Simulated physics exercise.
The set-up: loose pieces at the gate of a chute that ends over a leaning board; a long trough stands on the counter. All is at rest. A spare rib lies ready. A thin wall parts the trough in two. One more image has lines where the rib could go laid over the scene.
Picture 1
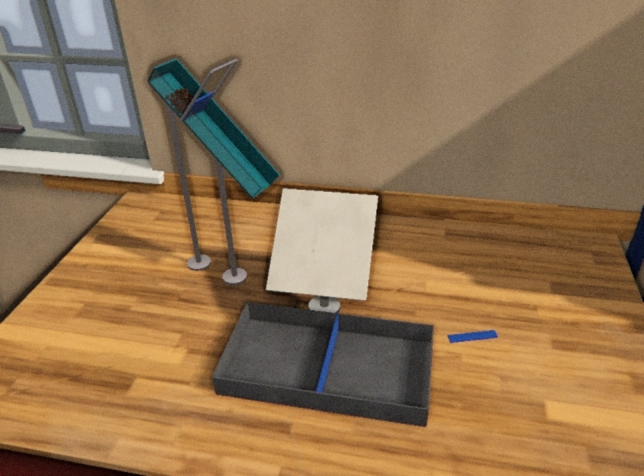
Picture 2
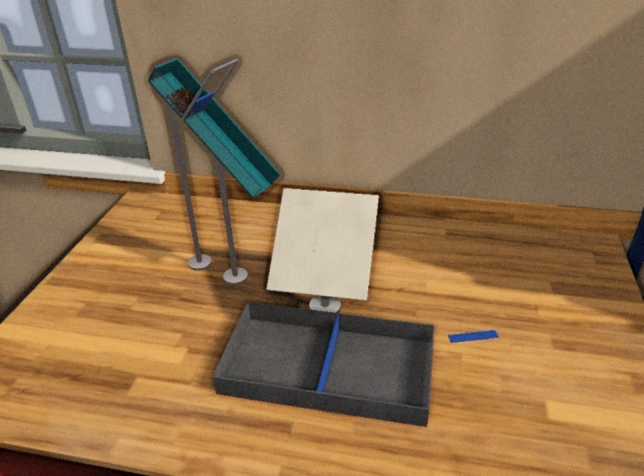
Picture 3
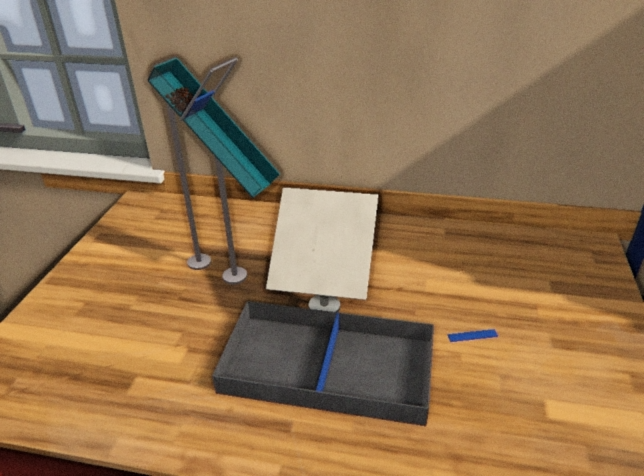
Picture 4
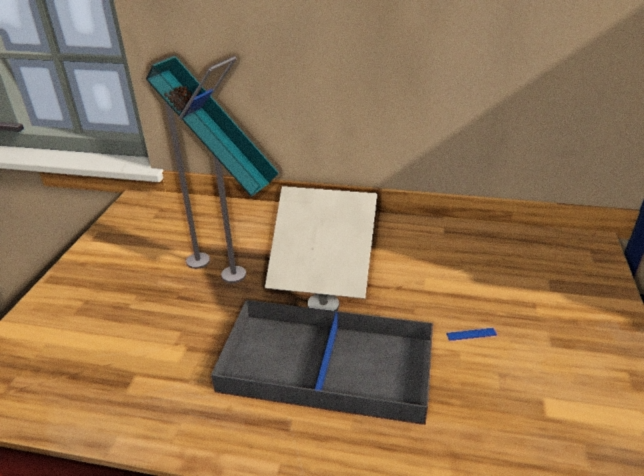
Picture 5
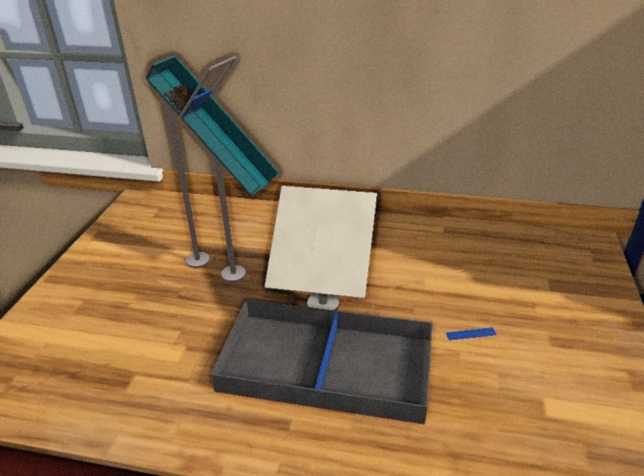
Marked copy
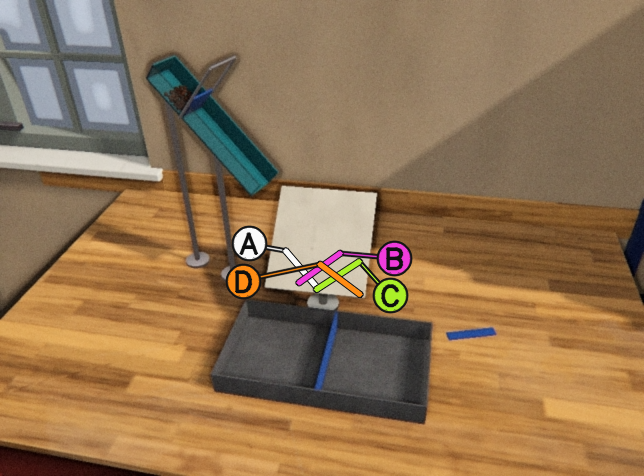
Small brown pieces rest behind the gate of a tilted teal chute, and nothing moves.
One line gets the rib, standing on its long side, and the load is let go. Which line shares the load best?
The best line is D.
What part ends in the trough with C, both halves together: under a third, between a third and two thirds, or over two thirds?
Line C gives over two thirds.
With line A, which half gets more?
The right half.
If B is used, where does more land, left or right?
More lands on the left.
On the marked copy, line A from (285, 250) to (317, 287); line B from (340, 253) to (299, 282); line C from (359, 261) to (316, 289); line D from (320, 264) to (360, 294).
With A, of what is caught, only a few in the left half, all but a few in the right.
With B, of what is caught, all but a few in the left half, only a few in the right.
With C, of what is caught, all but a few in the left half, only a few in the right.
With D, of what is caught, close to half in the left half, close to half in the right.
